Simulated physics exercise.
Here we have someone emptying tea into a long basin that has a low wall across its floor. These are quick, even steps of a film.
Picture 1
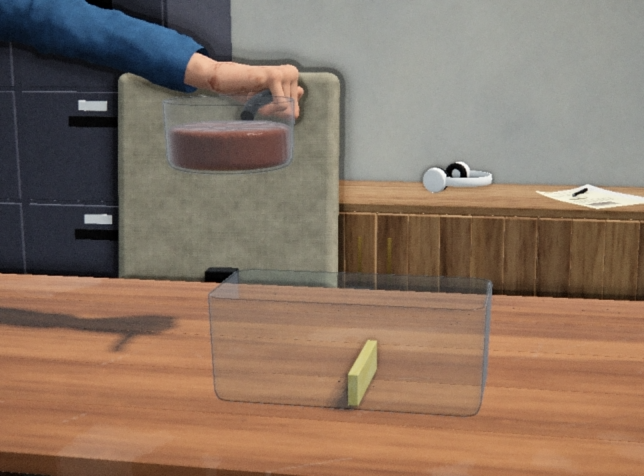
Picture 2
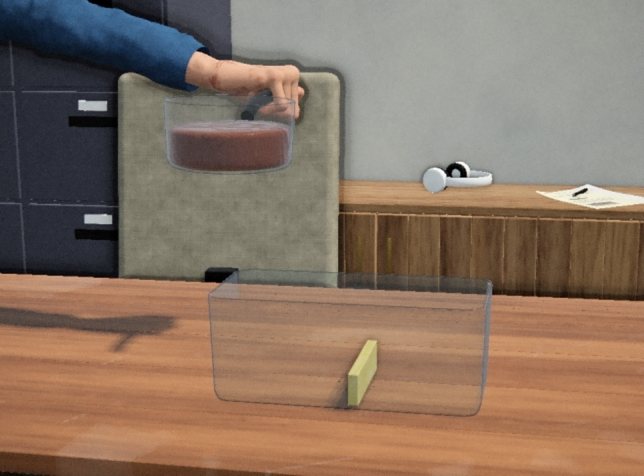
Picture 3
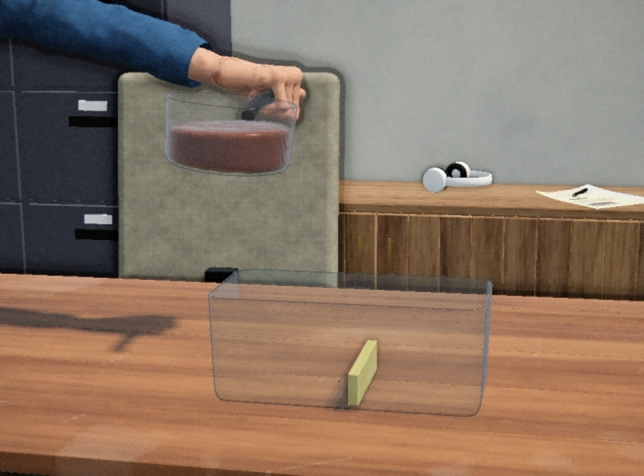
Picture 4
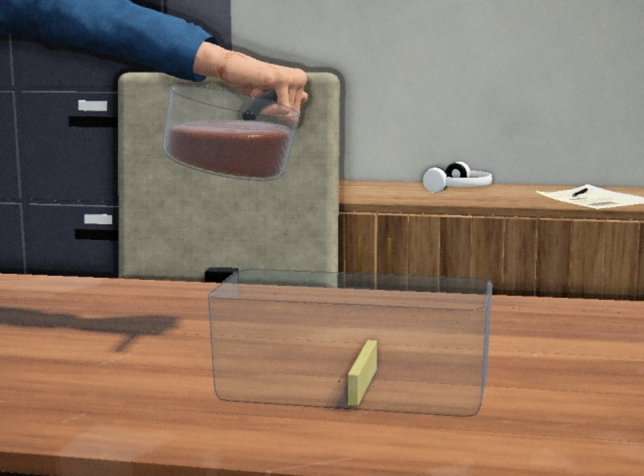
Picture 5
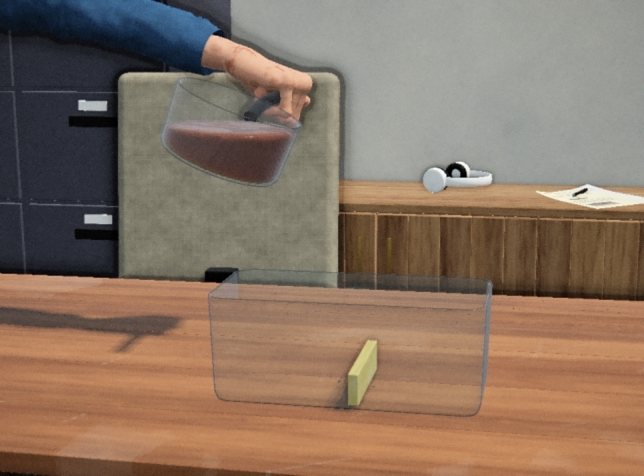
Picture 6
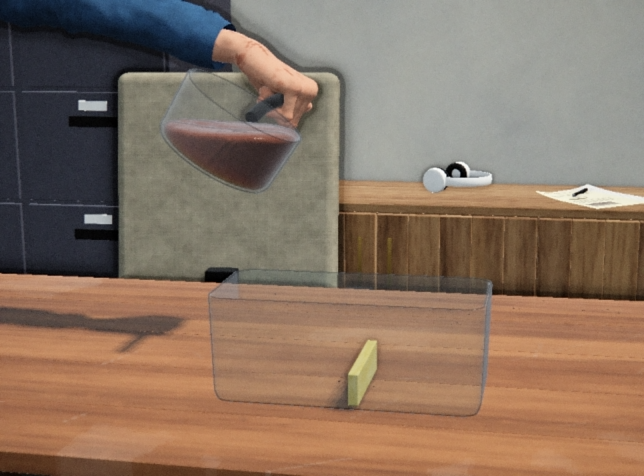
Hand tilting a clear container of reddish-brown liquid rightward above a long transparent basin with a low yellow wall inside.
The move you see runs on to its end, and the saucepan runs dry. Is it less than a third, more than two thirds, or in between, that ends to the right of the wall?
The share right of the wall is not even a third.
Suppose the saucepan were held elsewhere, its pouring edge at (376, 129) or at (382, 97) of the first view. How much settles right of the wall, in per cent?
Roughly 85 per cent, and 85 per cent.
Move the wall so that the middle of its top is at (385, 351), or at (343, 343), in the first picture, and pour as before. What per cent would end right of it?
The first gives 5 %, the second 45 %.
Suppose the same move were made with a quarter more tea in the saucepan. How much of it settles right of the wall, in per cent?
It comes to 35 per cent or so.
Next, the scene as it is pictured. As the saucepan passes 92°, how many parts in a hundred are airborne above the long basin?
It comes to 45 per cent or so.
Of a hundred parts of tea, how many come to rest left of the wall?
Roughly 75 in a hundred.
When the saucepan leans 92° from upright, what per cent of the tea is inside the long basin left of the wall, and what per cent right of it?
Near 20 on the left, 5 on the right.
A moment on, the tilt is 92° and 31 per cent is still to pour, 18 is left of the wall and 4 right of it.
Next, the tilt is 110° and 5 per cent is still to pour, 67 is left of the wall and 18 right of it.
Then the tilt is 110° and 0 per cent is still to pour, 75 is left of the wall and 21 right of it.
Later the tilt is 110° and 0 per cent is still to pour, 76 is left of the wall and 21 right of it.
In the end 76 per cent lies left of the wall, 21 right of it and 3 outside.
